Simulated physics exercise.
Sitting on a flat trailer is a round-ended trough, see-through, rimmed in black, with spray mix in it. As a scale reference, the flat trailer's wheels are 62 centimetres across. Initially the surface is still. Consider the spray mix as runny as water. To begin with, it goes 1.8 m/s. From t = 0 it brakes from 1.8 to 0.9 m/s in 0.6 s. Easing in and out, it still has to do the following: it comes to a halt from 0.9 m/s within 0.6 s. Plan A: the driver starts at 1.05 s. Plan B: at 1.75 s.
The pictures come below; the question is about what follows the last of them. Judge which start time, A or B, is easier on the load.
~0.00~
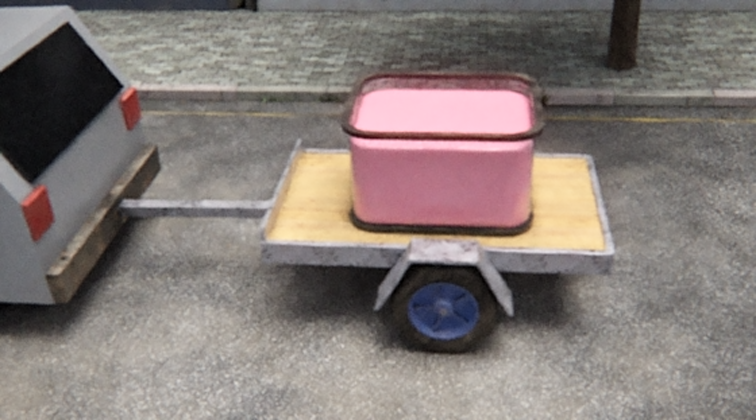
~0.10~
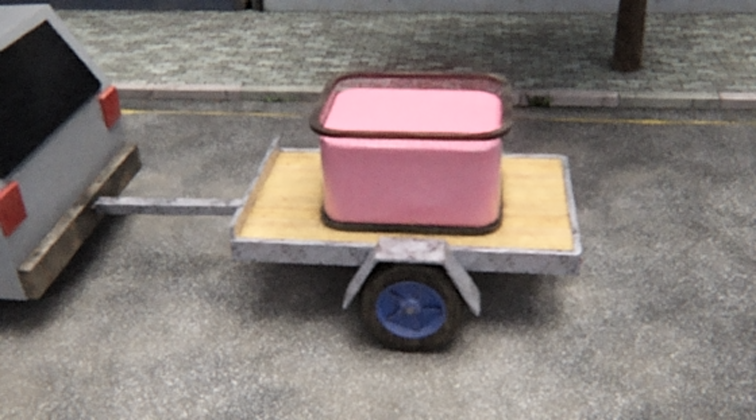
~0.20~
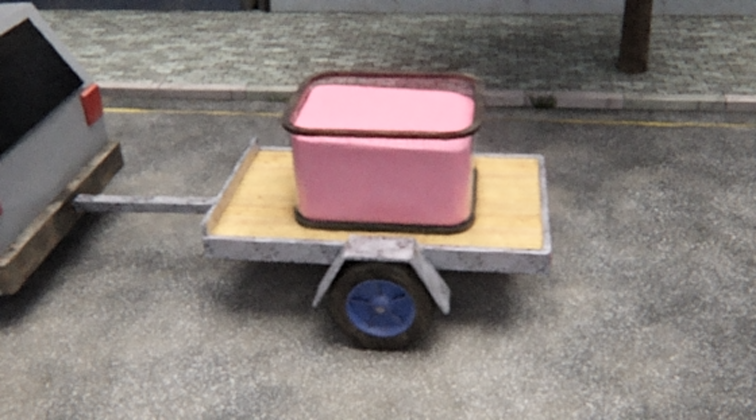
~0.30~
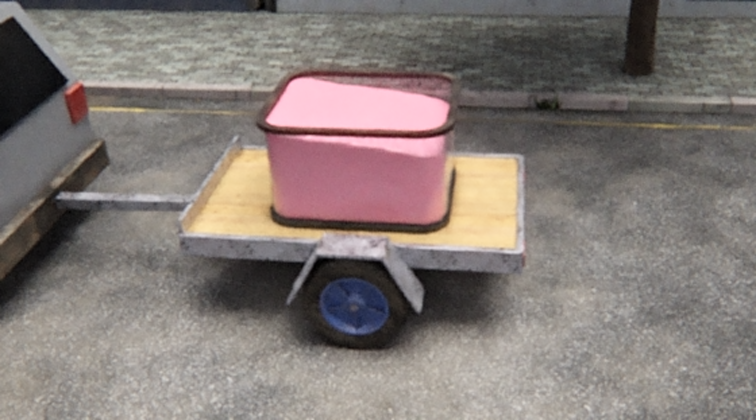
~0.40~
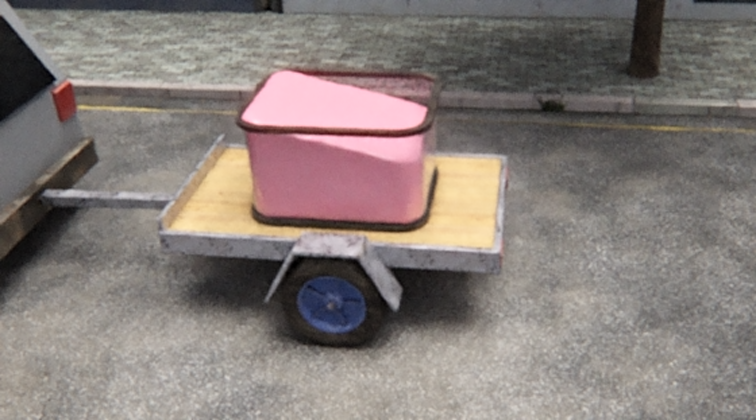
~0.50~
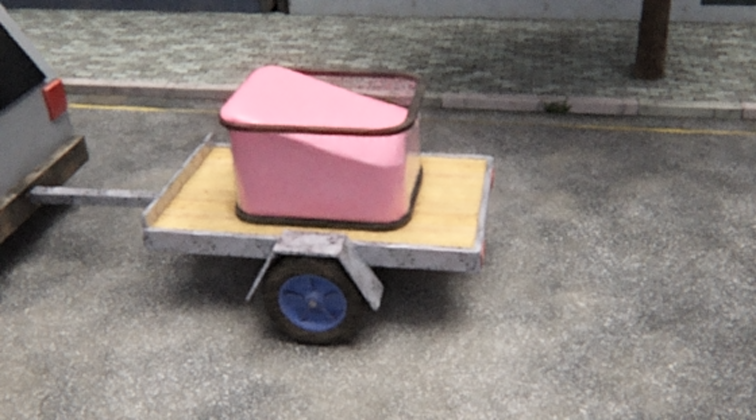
B.
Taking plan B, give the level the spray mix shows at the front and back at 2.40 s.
About 50 cm in front; about 48 cm behind.
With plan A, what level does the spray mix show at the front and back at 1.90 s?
Front reads 66 centimetres, back reads 38 centimetres.
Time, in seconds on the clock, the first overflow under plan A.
0.8 s.
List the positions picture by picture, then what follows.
The first picture shows level at the front (363, 137); level at the back (521, 140); still flat; the front is on the left, levels are read along the near wall; a wheel hub at (443, 316).
The second picture shows level at the front (332, 136); level at the back (489, 139); still flat.
The third picture shows level at the front (303, 133); level at the back (459, 140); still flat.
The fourth picture shows level at the front (277, 122); level at the back (432, 150); rising 9° towards the front.
The fifth picture shows level at the front (256, 113); level at the back (411, 154); rising 14° towards the front.
The sixth picture shows level at the front (239, 108); level at the back (393, 156); rising 17° towards the front; a wheel hub at (311, 307).
For plan A, By 1.90 s front 66 cm, middle 47 cm, back 37 cm above the floor; the loss stands at 2 per cent, over the front.
For plan A, By 4.64 s the loss stands at 9 per cent, over the front, 41 of 459 litres.
For plan B, By 2.40 s front 51 cm, middle 50 cm, back 48 cm above the floor; the loss stands at 3 per cent, over the front.
For plan B, By 5.34 s the loss stands at 3 per cent, over the front, 14 of 459 litres.
